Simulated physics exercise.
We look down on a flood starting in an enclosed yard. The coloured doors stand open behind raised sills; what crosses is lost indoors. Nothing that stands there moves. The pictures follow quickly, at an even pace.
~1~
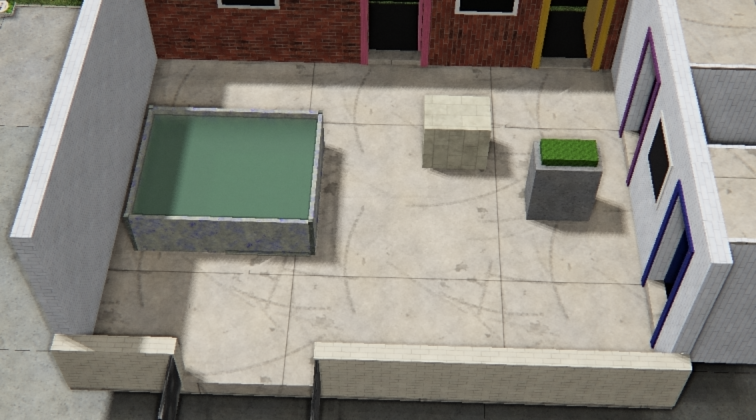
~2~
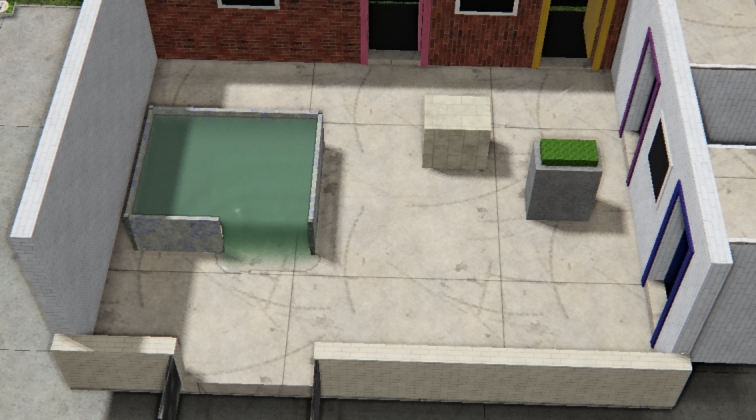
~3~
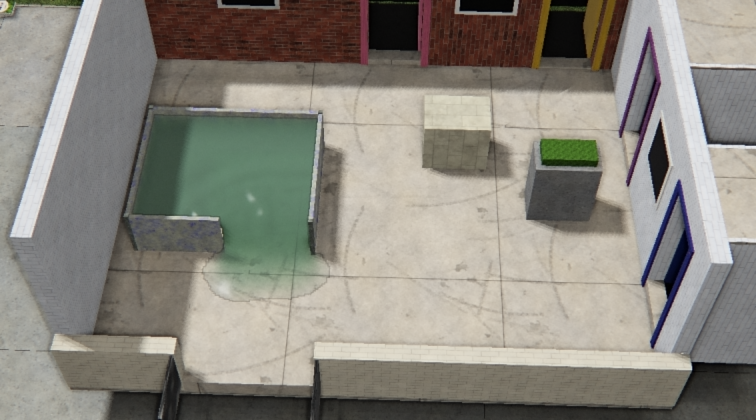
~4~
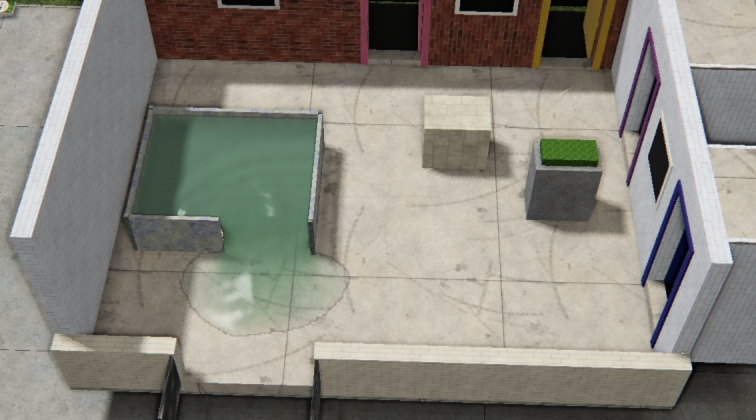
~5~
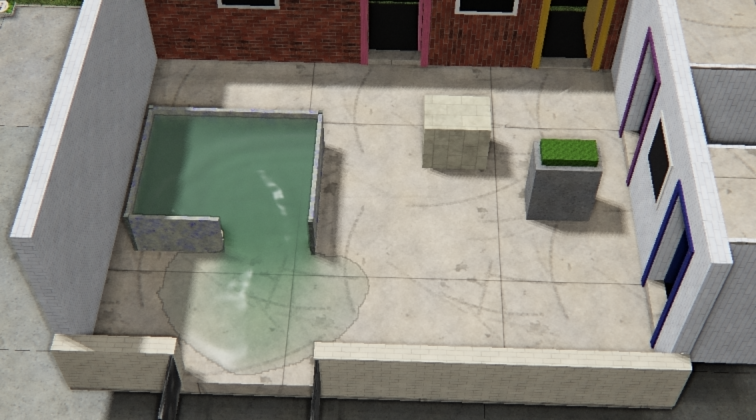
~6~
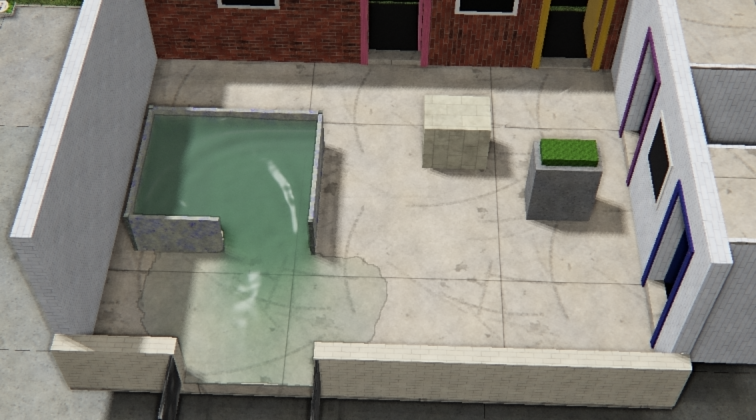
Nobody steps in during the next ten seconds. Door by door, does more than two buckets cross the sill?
In the end: The yellow door lets in a lot; the blue door admits no more than that; the pink door admits no more than that; the purple door admits no more than that.
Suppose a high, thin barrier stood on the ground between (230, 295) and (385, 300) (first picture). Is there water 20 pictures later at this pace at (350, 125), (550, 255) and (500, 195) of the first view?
In that order: No water, covered, wet.
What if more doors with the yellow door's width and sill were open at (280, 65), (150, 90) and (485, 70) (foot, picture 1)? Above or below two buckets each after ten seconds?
As listed: Takes less, is under, lets less in.
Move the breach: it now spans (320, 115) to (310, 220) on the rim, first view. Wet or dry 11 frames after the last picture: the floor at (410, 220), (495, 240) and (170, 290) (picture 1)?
In turn: Covered, wet, free of water.
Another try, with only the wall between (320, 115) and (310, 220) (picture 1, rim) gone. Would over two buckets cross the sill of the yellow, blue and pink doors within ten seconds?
My reading: Yellow goes over, blue floods, pink takes more.
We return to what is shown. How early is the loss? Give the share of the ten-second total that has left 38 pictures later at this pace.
Some 80 per cent.
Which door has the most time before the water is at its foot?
It is the pink one.
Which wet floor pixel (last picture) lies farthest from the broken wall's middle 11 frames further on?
Roughly at (578, 377).
A moment on, water covers 20 % of the floor; the yellow door not reached, the blue door not reached, the pink door not reached, the purple door not reached.
Next, water covers 25 % of the floor; the yellow door not reached, the blue door not reached, the pink door not reached, the purple door not reached.
Then, water covers 40 % of the floor; the yellow door not reached, the blue door wet at the sill, nothing in, the pink door not reached, the purple door not reached.
Later, water covers 55 % of the floor; the yellow door wet at the sill, nothing in, the blue door wet at the sill, nothing in, the pink door not reached, the purple door wet at the sill, nothing in.
In the end, water covers 80 % of the floor; the yellow door over two buckets in, the blue door wet at the sill, nothing in, the pink door wet at the sill, nothing in, the purple door wet at the sill, nothing in.
